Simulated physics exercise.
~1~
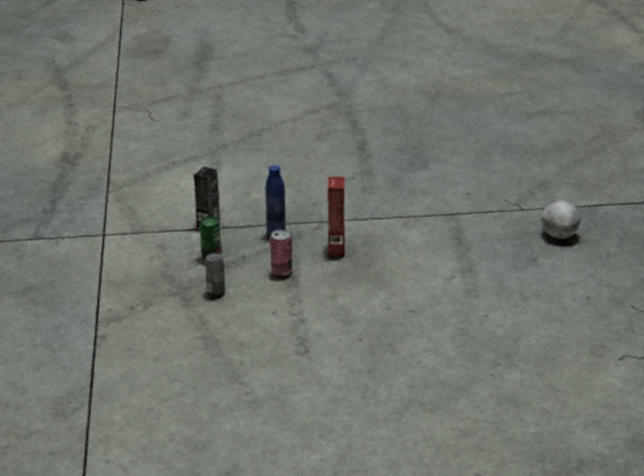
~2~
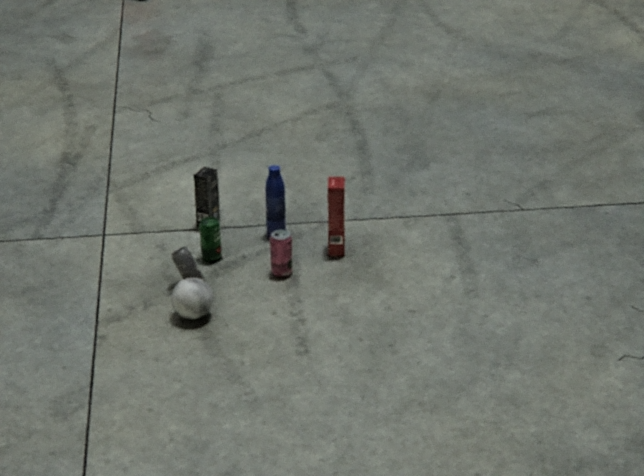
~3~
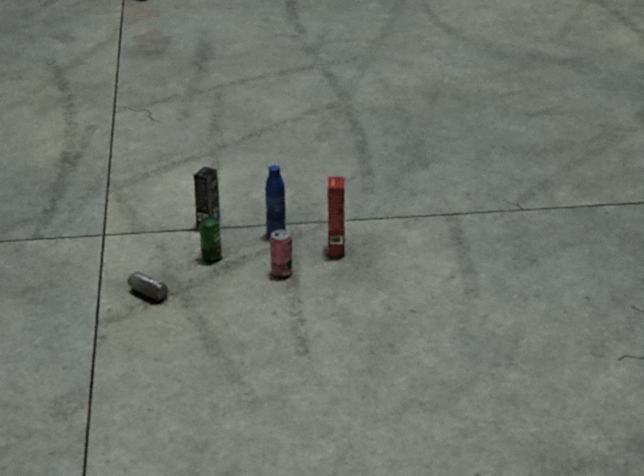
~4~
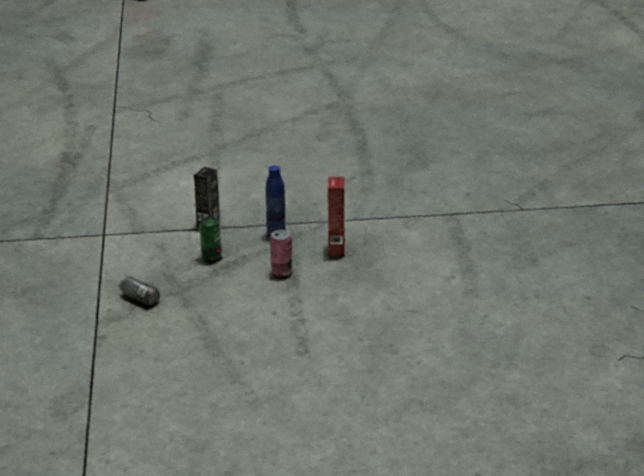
White ball rolling left across a concrete floor, knocking over a small grey can, which ends lying left of five upright items.
